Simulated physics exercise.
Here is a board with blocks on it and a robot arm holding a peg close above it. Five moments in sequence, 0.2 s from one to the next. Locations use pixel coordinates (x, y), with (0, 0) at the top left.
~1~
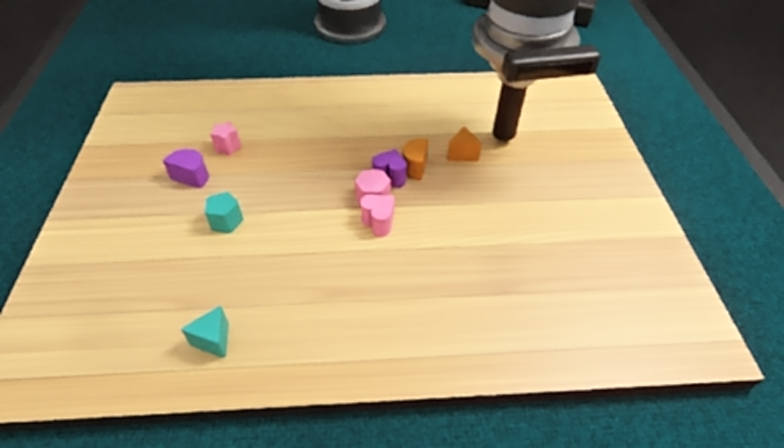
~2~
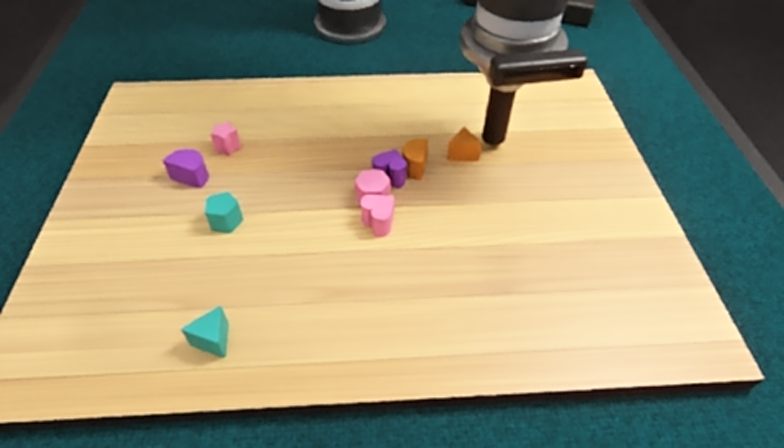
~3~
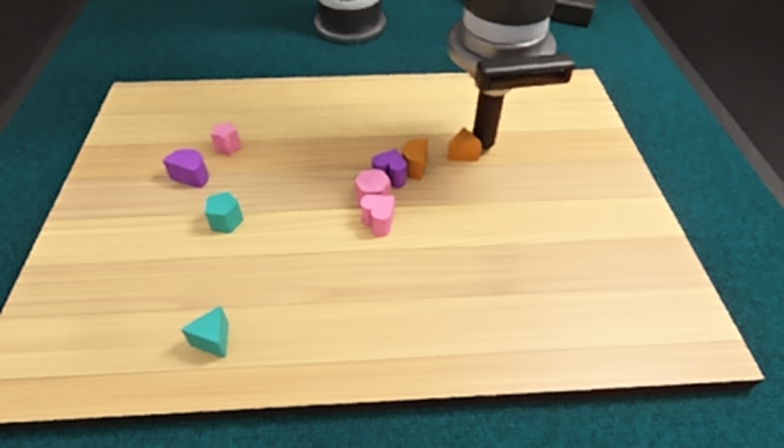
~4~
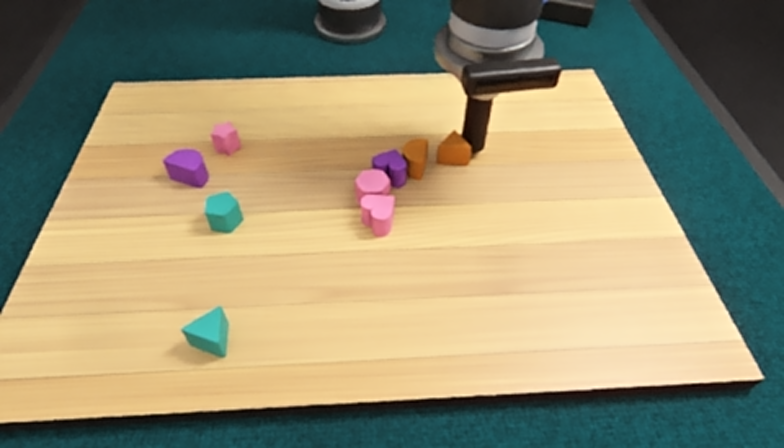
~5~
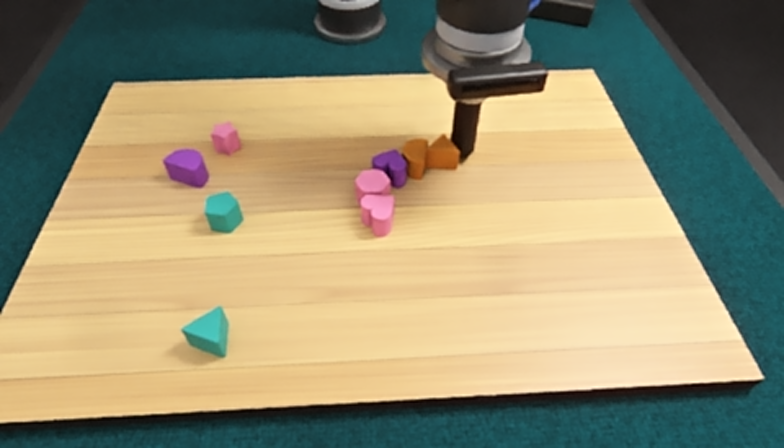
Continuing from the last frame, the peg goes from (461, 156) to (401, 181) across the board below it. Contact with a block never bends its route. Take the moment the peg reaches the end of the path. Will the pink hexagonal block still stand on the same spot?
Answer: No.
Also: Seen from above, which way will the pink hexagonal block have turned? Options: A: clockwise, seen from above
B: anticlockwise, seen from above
My answer is option B.
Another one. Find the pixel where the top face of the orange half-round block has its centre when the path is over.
About (390, 148).
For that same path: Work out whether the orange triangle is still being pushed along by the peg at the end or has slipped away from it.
Still leading.
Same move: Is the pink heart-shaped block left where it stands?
I'd say yes.
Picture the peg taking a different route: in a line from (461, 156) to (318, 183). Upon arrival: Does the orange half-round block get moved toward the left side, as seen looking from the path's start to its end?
No
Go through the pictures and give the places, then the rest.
In the first picture, lower end of the peg (504, 134), tops of blocks, pink hexagonal block (373, 180), pink heart-shaped block (379, 205), purple heart-shaped block (390, 159), orange half-round block (416, 149), orange triangle (465, 137).
In the second picture, peg (494, 137), blocks as before.
In the third picture, peg (483, 141), blocks as before.
In the fourth picture, peg (472, 145), orange triangle (455, 140).
In the fifth picture, peg (462, 149), pink hexagonal block (373, 180), pink heart-shaped block (379, 205), purple heart-shaped block (390, 159), orange half-round block (416, 149), orange triangle (443, 144).
The first path, step by step. Halfway along, peg (431, 162); purple heart-shaped block (377, 161); orange half-round block (401, 150), turned 15° clockwise; orange triangle (416, 162).
At the end, peg (401, 175); pink hexagonal block (355, 188), turned 35° anticlockwise; pink heart-shaped block not moved; purple heart-shaped block (361, 160); orange half-round block (390, 148), turned 35° clockwise; orange triangle (380, 175).
